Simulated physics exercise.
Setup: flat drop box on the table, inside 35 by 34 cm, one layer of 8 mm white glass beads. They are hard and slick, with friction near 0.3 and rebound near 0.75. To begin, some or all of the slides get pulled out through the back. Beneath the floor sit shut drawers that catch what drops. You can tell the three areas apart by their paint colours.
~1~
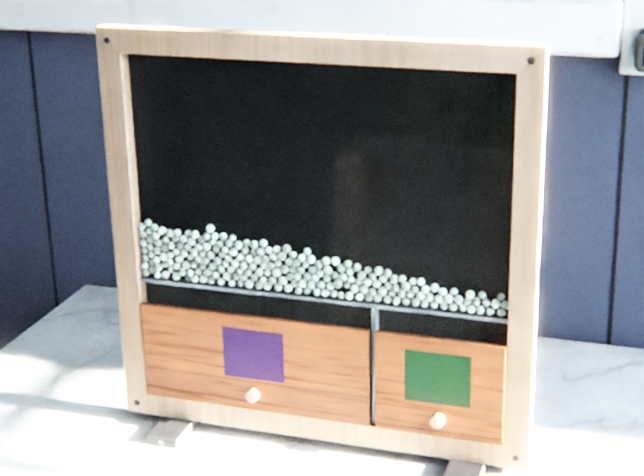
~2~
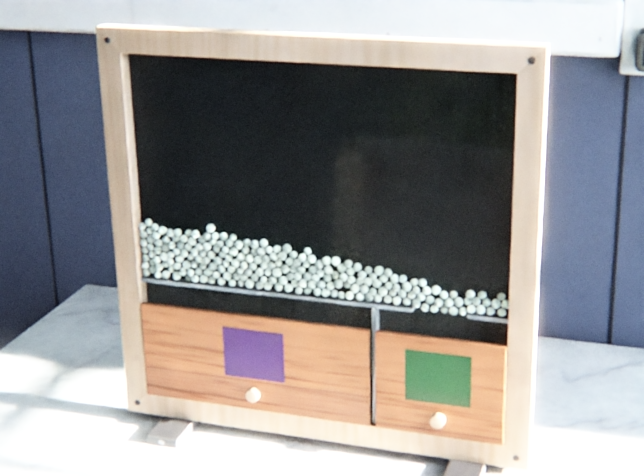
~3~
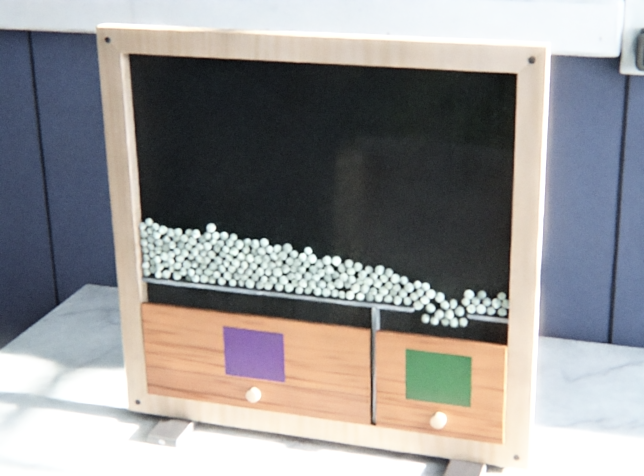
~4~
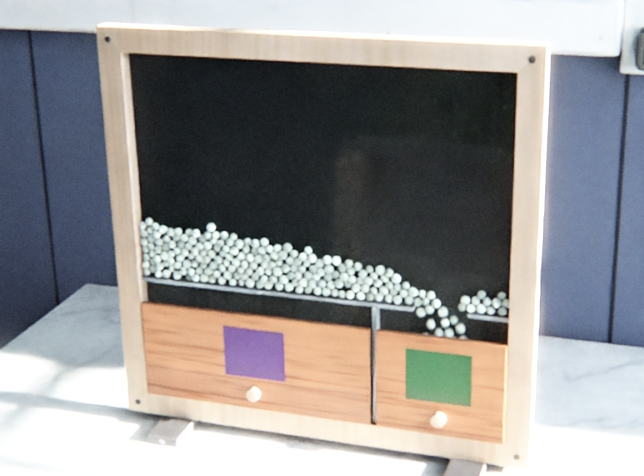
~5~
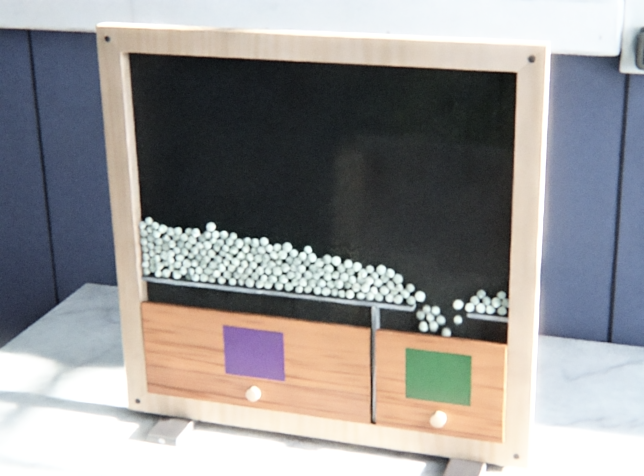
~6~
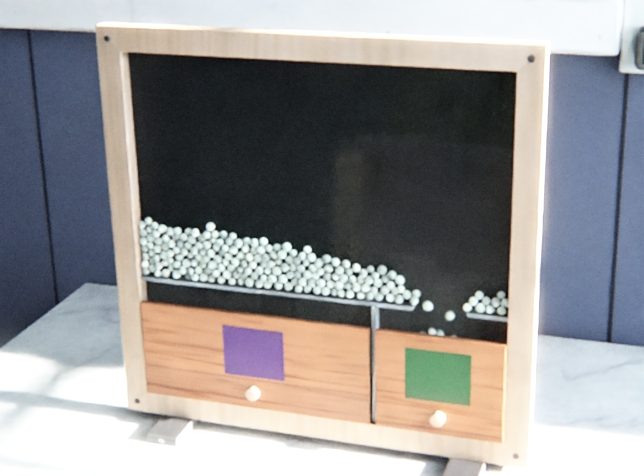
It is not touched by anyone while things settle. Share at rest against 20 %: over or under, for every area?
Purple drawer: Under; green drawer: Over; black store: Over.
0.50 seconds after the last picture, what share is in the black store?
80 %.
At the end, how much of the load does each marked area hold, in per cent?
Result: Purple drawer = 0, green drawer = 25, black store = 75.
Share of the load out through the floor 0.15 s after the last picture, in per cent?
About 15 %.
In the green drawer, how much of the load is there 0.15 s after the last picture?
Roughly 10 %.
Then, 0.15 s after the last picture, 15 % are out; green 10 %, black 85 %.
Then, 0.50 s after the last picture, 20 % are out; green 20 %, black 80 %.
Then, 1.20 s after the last picture, 20 % are out; green 20 %, black 80 %.
At rest 2.7 s after the last picture, 25 % are out; purple 0 %, green 25 %, black 75 %.
